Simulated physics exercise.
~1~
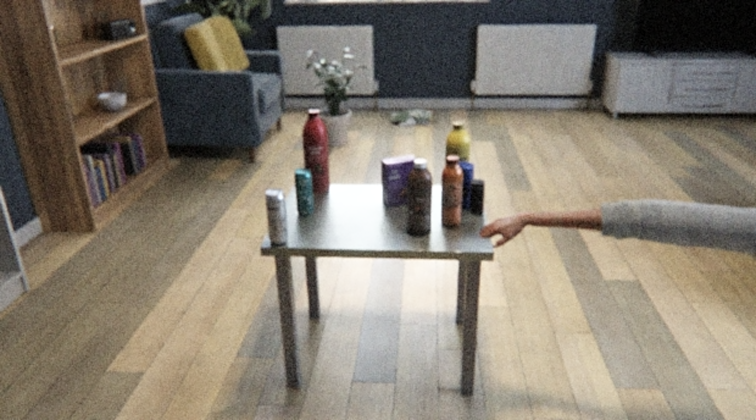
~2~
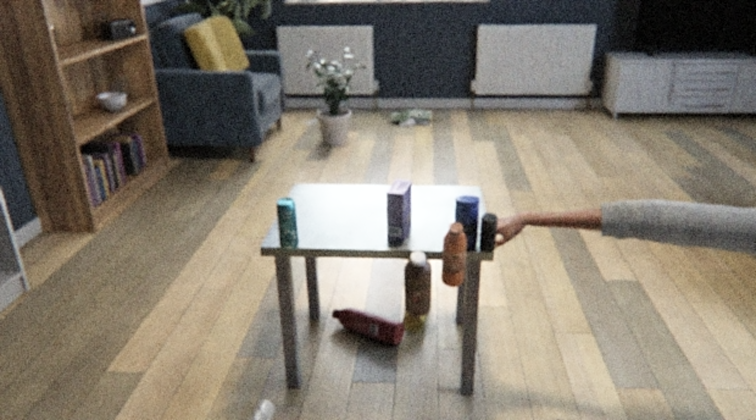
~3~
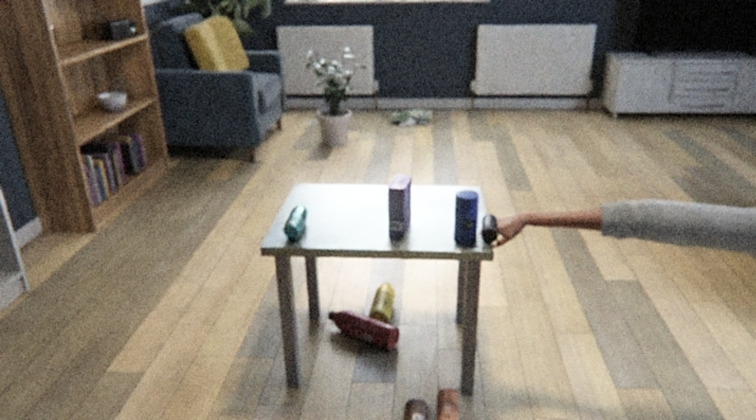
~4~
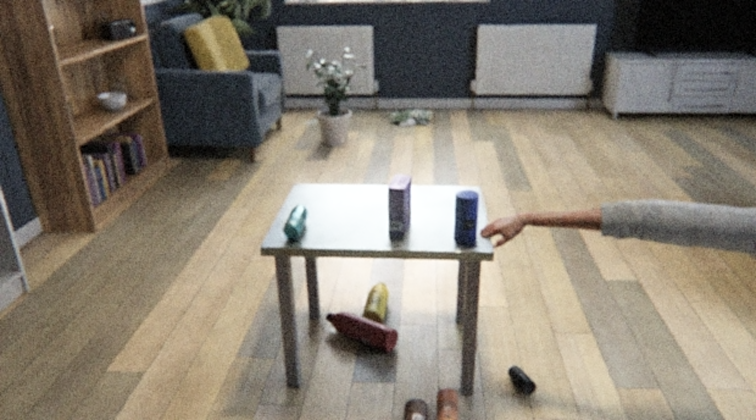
Bottles and cans slid and toppled off a small table as a hand held its right edge, and a small black container dropped off last, leaving a purple packet and blue jar upright beside a turquoise can on its side.
